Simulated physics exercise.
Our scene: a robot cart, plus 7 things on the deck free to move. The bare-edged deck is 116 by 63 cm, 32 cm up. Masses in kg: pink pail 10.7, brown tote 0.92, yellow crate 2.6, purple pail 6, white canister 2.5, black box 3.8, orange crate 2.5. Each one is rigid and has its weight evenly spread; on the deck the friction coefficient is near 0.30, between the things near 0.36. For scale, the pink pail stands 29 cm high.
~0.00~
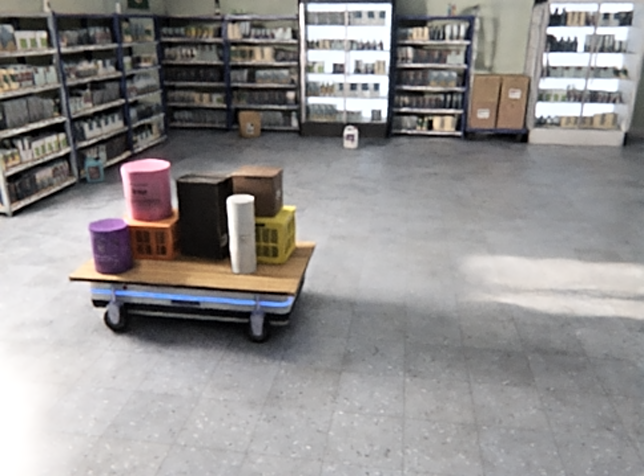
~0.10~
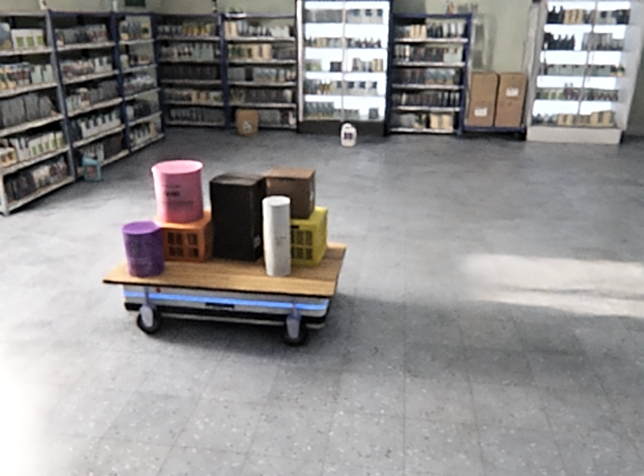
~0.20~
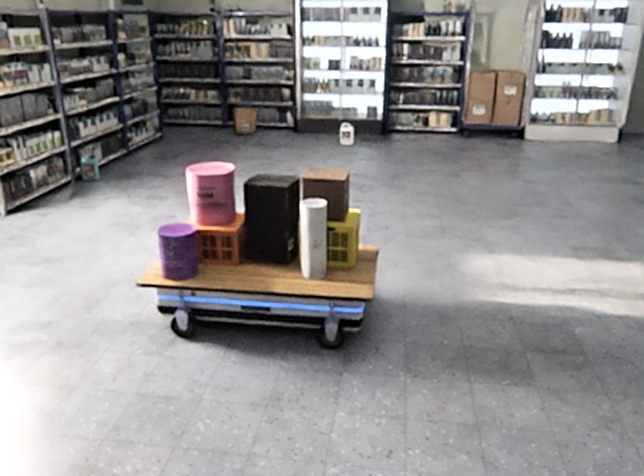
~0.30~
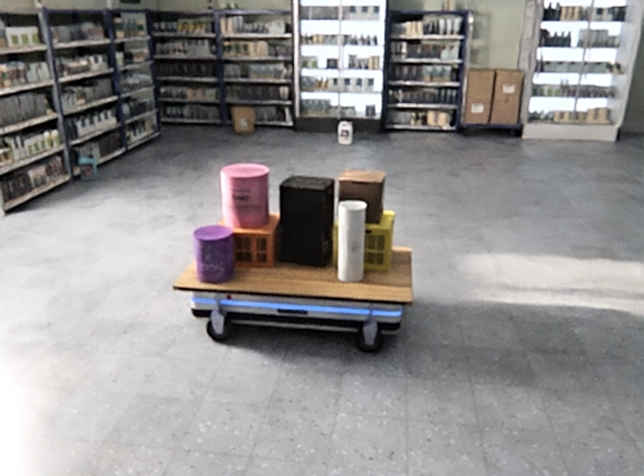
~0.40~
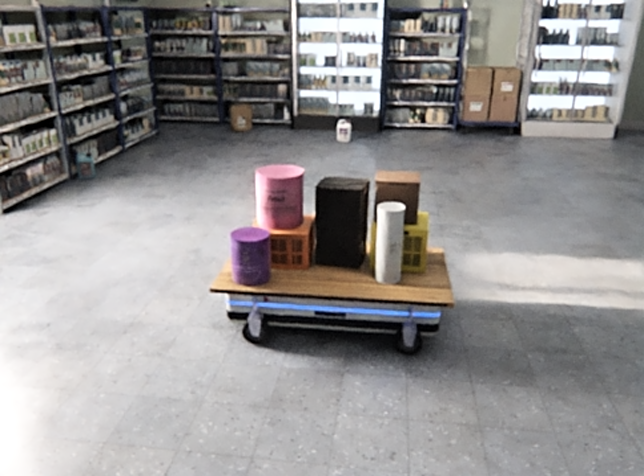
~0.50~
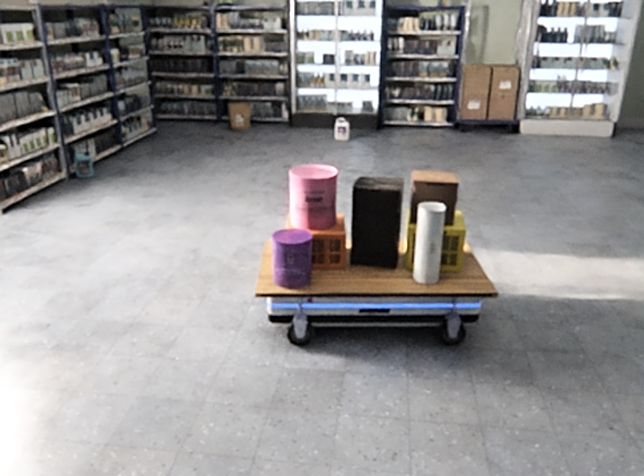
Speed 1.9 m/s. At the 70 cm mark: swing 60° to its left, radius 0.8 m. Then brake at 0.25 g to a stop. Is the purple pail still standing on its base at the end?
No, it goes over.
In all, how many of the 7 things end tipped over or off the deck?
I get 5.
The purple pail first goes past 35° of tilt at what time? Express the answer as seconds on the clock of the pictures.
I'd say around the 1.0 s mark.
Around 0.70 s, cart has run 133 cm, turned 35°; white canister now off the deck; purple pail shifted 8 cm near (384, 256); brown tote shifted 44 cm.
Around 0.90 s, cart has run 171 cm, turned 58°; brown tote, yellow crate, purple pail and black box now off the deck; pink pail shifted 15 cm; orange crate shifted 13 cm.
Around 1.10 s, cart has run 207 cm, turned 60°; pink pail shifted 19 cm; orange crate shifted 16 cm.
Around 1.40 s, cart has run 243 cm, turned 60°; pink pail shifted 19 cm; orange crate shifted 16 cm.
Finally (2.2 s), off the deck and tipped over, yellow crate, purple pail, white canister and black box; off the deck but upright, brown tote; not toppled but over 10 cm from the start, pink pail and orange crate. In the last view, purple pail near (586, 268).
